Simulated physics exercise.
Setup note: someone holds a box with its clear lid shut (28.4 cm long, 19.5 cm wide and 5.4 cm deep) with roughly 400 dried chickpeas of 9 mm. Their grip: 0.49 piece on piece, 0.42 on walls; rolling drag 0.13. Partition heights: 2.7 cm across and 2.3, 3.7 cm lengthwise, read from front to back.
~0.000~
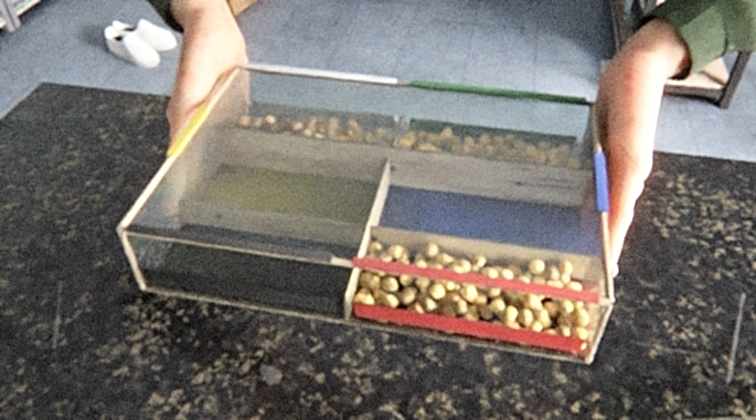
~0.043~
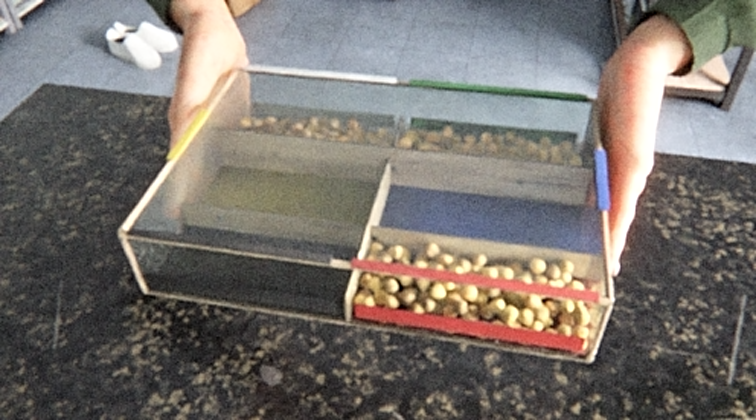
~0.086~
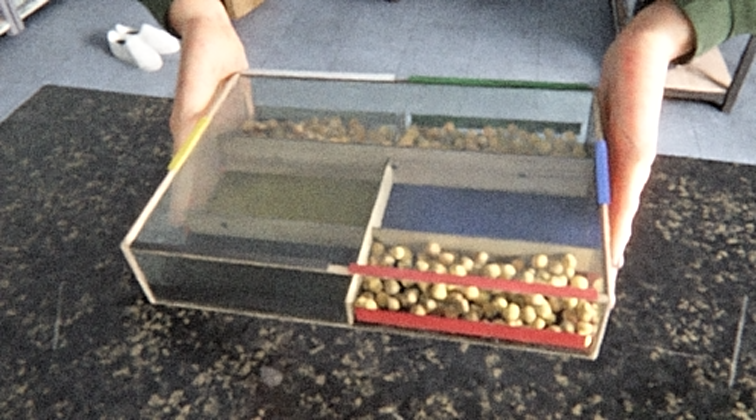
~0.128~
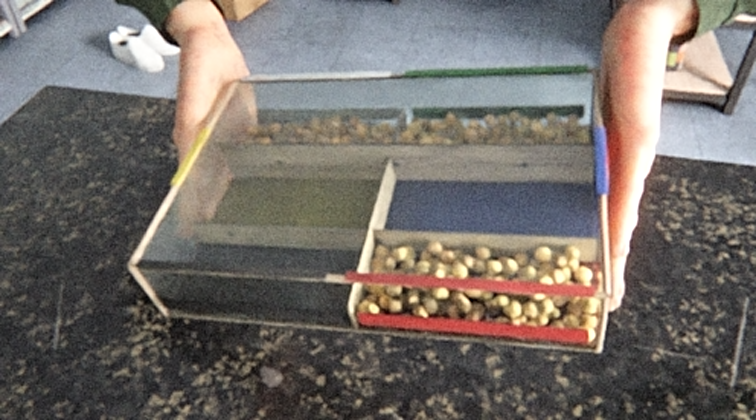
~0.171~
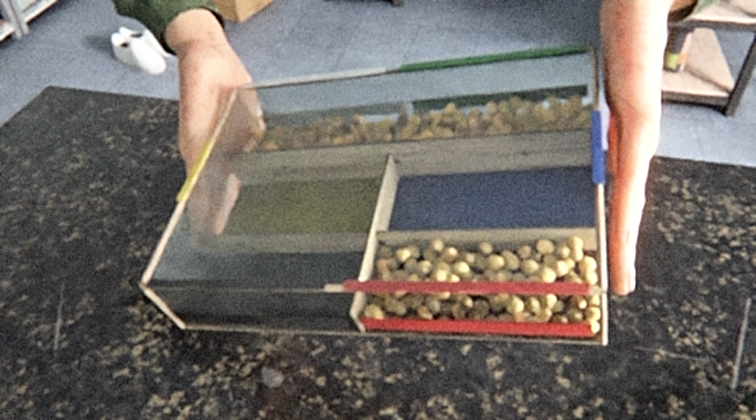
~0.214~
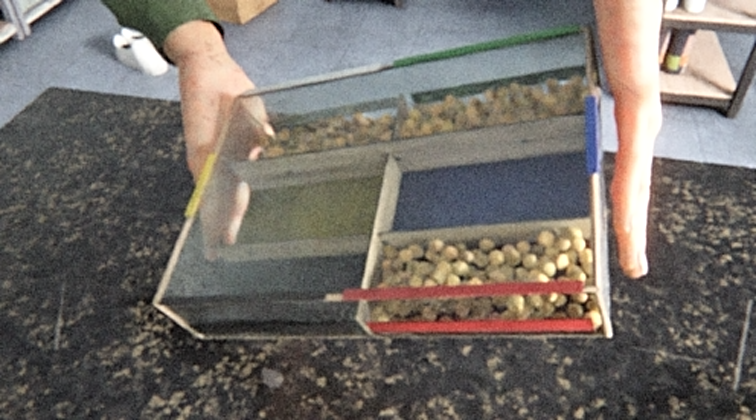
The footage shows two hands holding a clear-lidded, divided box of round, pale chickpeas above a dark speckled surface, first nearly still, then tilting it increasingly toward the front left while the chickpeas stay in the same sections.
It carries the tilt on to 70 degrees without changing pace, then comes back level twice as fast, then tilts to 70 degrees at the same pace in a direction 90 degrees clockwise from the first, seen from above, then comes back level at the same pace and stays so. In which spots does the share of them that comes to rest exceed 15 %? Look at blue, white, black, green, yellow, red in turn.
Blue compartment: Does not; white compartment: Exceeds it; black compartment: Does not; green compartment: Exceeds it; yellow compartment: Does not; red compartment: Exceeds it.
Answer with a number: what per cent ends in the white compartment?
It works out to around 40 per cent.
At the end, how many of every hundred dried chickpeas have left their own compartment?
About 15 %.
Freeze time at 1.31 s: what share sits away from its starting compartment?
Some 10 per cent.
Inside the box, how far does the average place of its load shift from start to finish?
I'd put it at close to 4.5 centimetres.
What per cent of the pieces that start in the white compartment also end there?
My estimate is some 100 in a hundred.
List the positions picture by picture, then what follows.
In the first frame, box at (350, 270); tilt 0 degrees; white 30 %, green 40 %, red 30 %.
In the second frame, box at (349, 272); tilt 1 degrees.
In the third frame, box at (347, 277); tilt 5 degrees; low side front left.
In the fourth frame, box at (346, 285); tilt 11 degrees; low side front left.
In the fifth frame, box at (345, 293); tilt 17 degrees; low side front left.
In the sixth frame, box at (346, 301); tilt 24 degrees; low side front left; white 30 %, green 40 %, red 30 %. It turns about 155 degrees a second.
After 0.81 s, tilt 14 degrees; white 35 %, green 30 %, yellow 5 %, red 30 %; middle of all pieces near (382, 188).
After 1.31 s, tilt 52 degrees; white 35 %, green 30 %, yellow 5 %, red 30 %; middle of all pieces near (389, 219).
After 1.77 s, tilt 35 degrees; white 40 %, green 30 %, yellow 5 %, red 25 %; middle of all pieces near (377, 209).
After 2.20 s, tilt 0 degrees; white 40 %, green 30 %, yellow 5 %, red 25 %; middle of all pieces near (367, 176).
By 2.6 s all is still; blue 0 %, white 40 %, black 0 %, green 30 %, yellow 5 %, red 25 %.
